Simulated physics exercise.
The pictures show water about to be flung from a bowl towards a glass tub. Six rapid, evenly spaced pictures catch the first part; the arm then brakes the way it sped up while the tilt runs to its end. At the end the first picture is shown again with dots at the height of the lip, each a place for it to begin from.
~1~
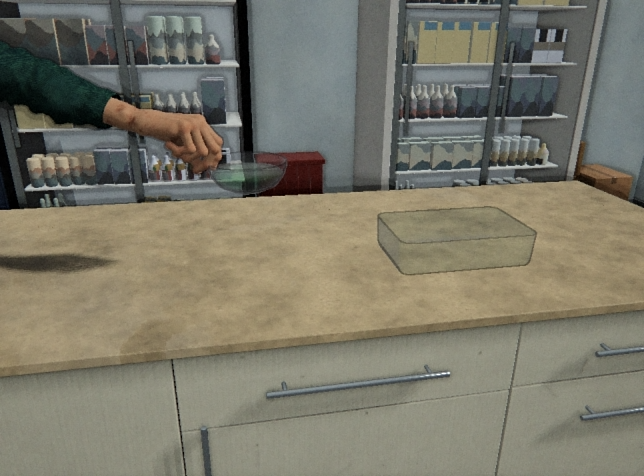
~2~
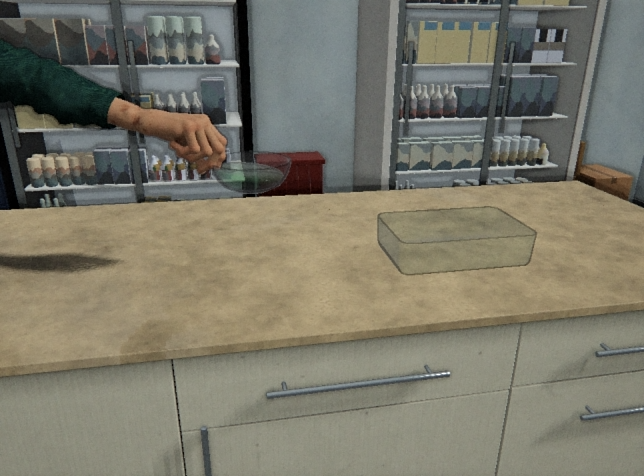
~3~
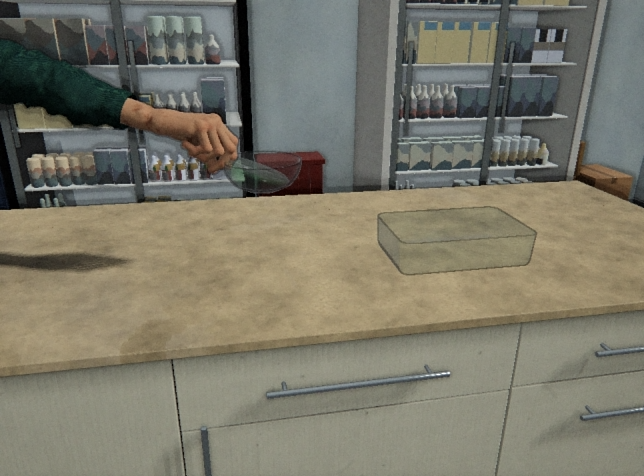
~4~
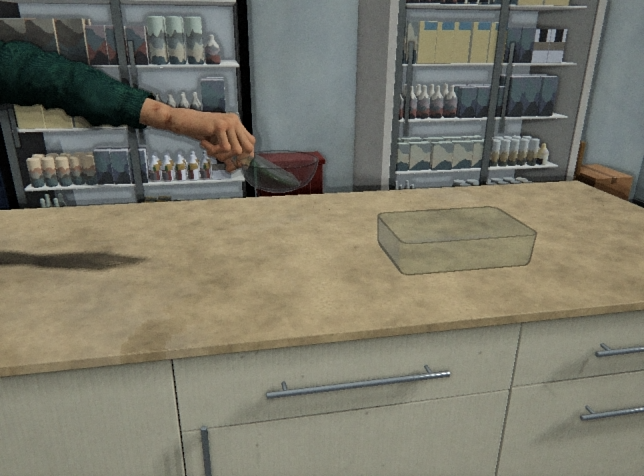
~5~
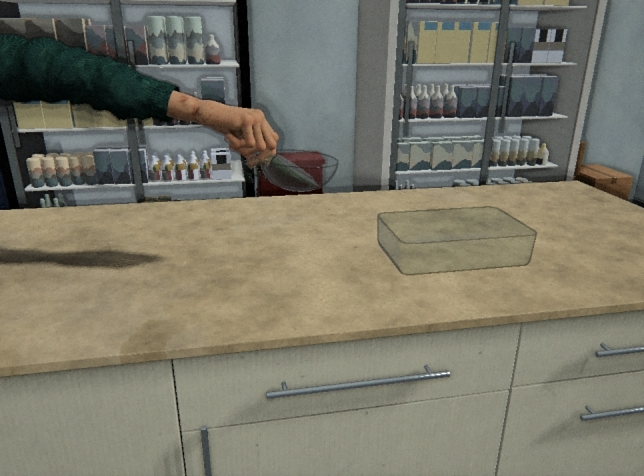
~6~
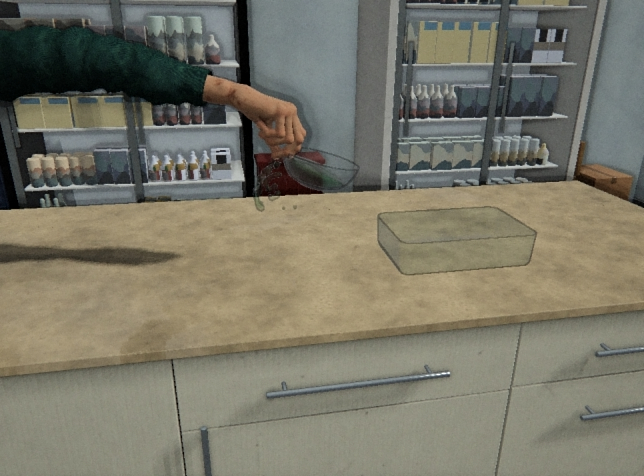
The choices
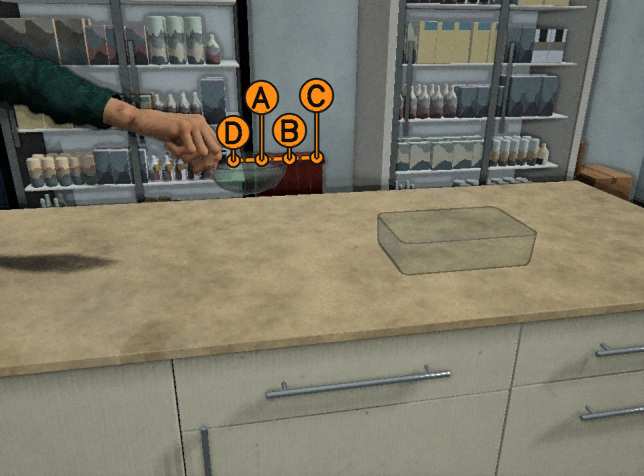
A hand carries a clear bowl rightward above a counter, then tilts it as liquid trails behind.
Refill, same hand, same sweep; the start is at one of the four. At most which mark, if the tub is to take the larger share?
Dot D.
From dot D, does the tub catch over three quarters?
No, it does not.
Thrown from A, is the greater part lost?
No, that is safe.
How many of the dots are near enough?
All of them.
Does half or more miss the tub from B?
No, not at all.
On the marked copy, A at (261, 159); B at (289, 158); C at (316, 157); D at (233, 160).
Choosing A, about 73 % lands in the tub, 16 % falls short and 11 % goes beside or beyond.
Choosing B, about 71 % lands in the tub, 14 % falls short and 16 % goes beside or beyond.
Choosing C, about 75 % lands in the tub, 17 % falls short and 8 % goes beside or beyond.
Choosing D, about 62 % lands in the tub, 29 % falls short and 9 % goes beside or beyond.
